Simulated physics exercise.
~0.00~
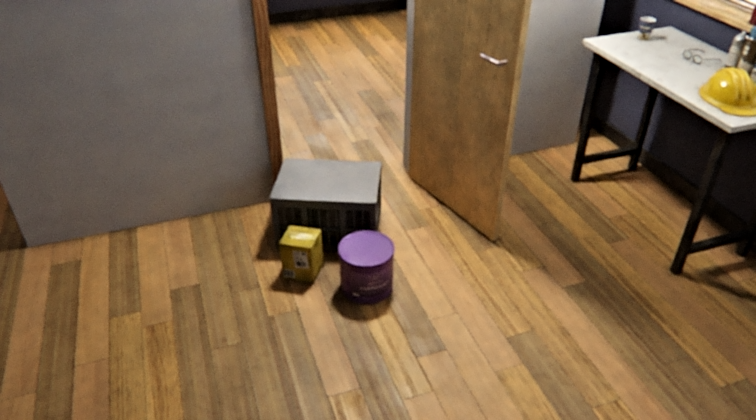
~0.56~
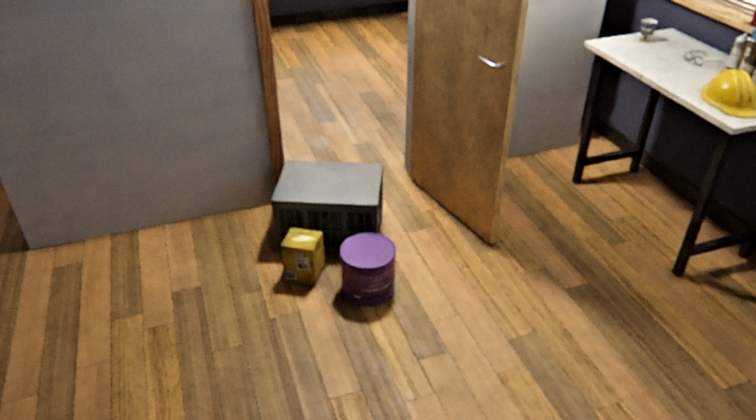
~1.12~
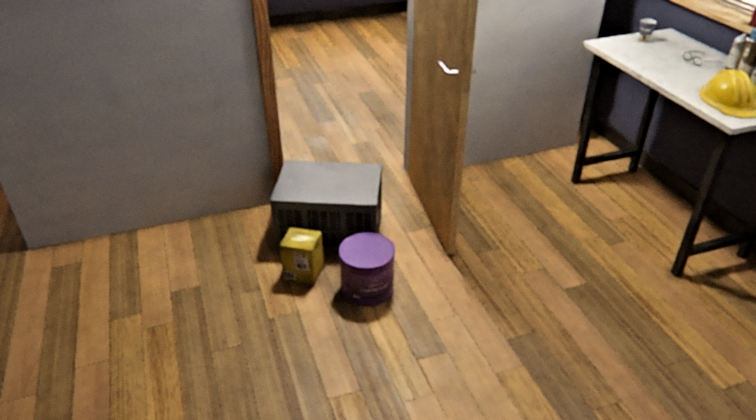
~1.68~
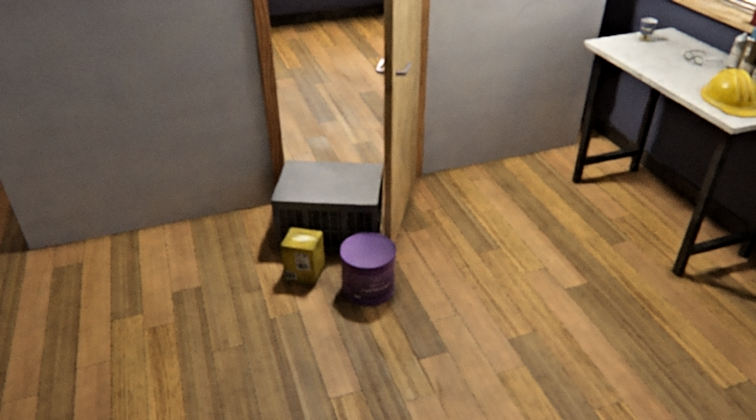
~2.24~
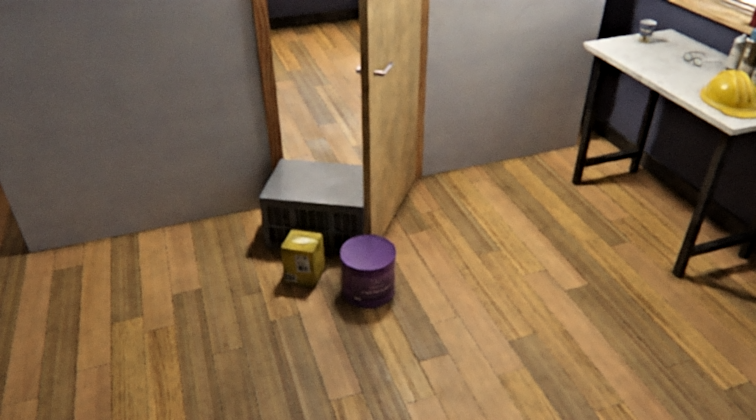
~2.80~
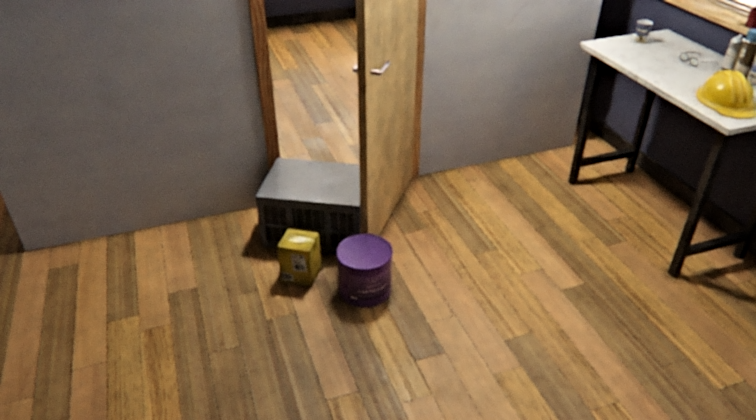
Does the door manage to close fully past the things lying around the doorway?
No, the door is blocked. It pushes the grey chest a little to the left and then stops against it, still partly open.
